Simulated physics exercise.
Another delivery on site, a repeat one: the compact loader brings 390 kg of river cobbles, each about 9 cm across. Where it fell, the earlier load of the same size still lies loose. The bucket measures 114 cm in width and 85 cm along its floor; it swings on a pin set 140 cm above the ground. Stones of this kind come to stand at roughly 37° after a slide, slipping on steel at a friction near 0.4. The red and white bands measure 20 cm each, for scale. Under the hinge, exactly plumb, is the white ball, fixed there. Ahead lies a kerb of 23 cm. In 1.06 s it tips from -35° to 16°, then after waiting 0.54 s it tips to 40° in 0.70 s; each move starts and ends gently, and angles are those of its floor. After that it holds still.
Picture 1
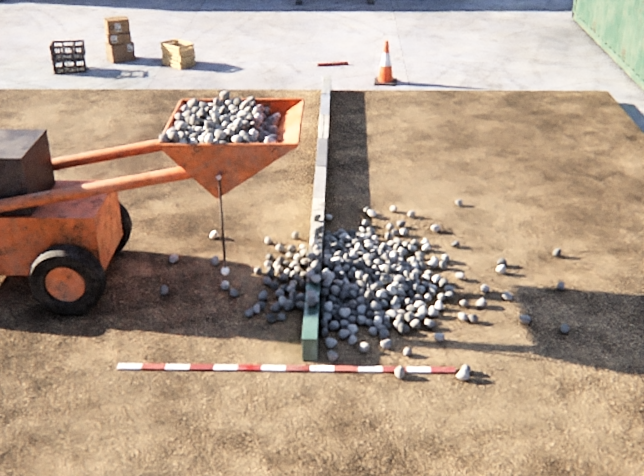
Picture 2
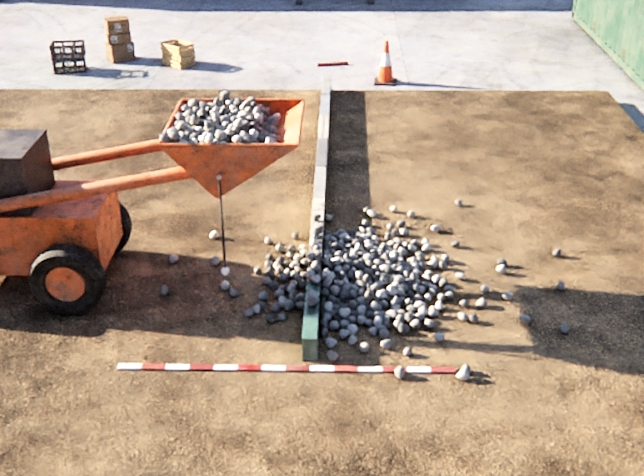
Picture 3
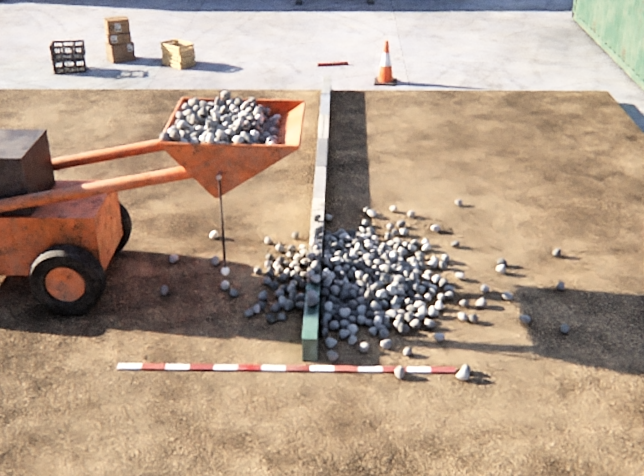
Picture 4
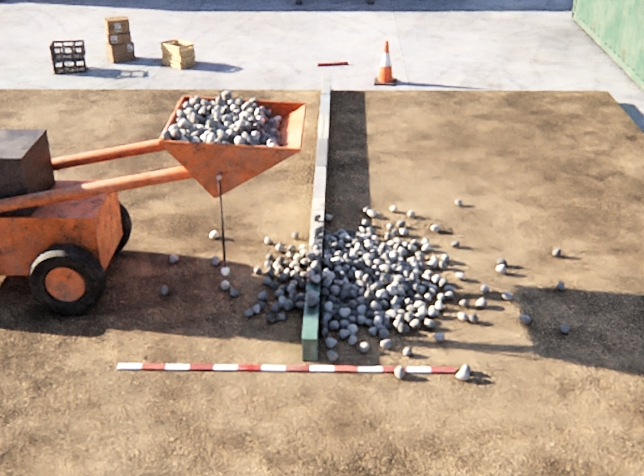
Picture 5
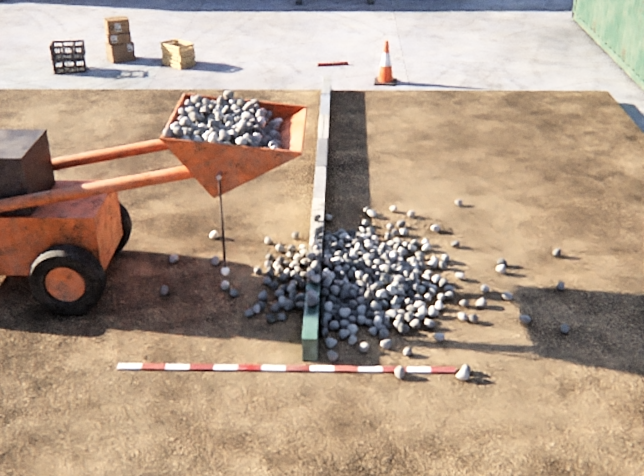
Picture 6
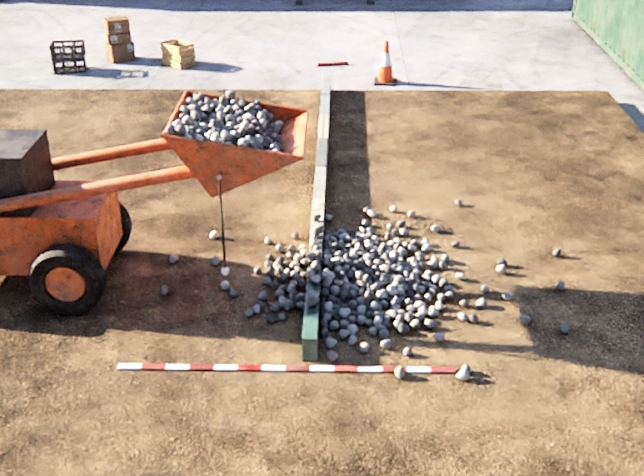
Orange loader slowly tilting its raised bucket of grey cobbles forward, beside loose stones lying across a low kerb on bare ground.
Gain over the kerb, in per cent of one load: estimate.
Approx. 69 %.
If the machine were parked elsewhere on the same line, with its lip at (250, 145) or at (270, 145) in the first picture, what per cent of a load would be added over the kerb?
10 % and 30 %.
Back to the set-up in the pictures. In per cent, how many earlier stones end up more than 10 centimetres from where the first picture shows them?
Close to 5 in a hundred of them.
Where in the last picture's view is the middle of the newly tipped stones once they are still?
Their middle rests near (337, 269).
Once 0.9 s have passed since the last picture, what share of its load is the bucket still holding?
Close to 95 in a hundred.
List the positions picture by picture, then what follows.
The bucket is at -35°, its lip at (298, 145); the top of the load is at (227, 107). The earlier load is highest near (314, 266), 28 cm above ground level, 15 % on this side of the kerb, 85 % over the kerb, in the first frame.
The bucket is at -35°, its lip at (298, 146); the top of the load is at (220, 108), in the second frame.
The bucket is at -33°, its lip at (299, 147); the top of the load is at (220, 107), in the third frame.
The bucket is at -31°, its lip at (300, 150); the top of the load is at (206, 107), in the fourth frame.
The bucket is at -28°, its lip at (301, 154); the top of the load is at (203, 105), in the fifth frame.
The bucket is at -25°, its lip at (302, 158); the top of the load is at (204, 104), in the sixth frame.
Then, 0.5 s after the last picture the floor is at 8°; in per cent of one load, 100 in the bucket, 15 on this side of the kerb, 85 over the kerb; the foremost stones are at (525, 287).
Then, 0.9 s after the last picture the floor is at 16°; in per cent of one load, 95 in the bucket, 20 on this side of the kerb, 85 over the kerb; the foremost stones are at (525, 287).
Then, 2.5 s after the last picture the floor is at 40°; in per cent of one load, 0 in the bucket, 50 on this side of the kerb, 150 over the kerb; the foremost stones are at (525, 287).
Then, 5.1 s after the last picture the floor is at 40°; in per cent of one load, 0 in the bucket, 46 on this side of the kerb, 155 over the kerb; the foremost stones are at (525, 287). Net gain over the kerb, 69.
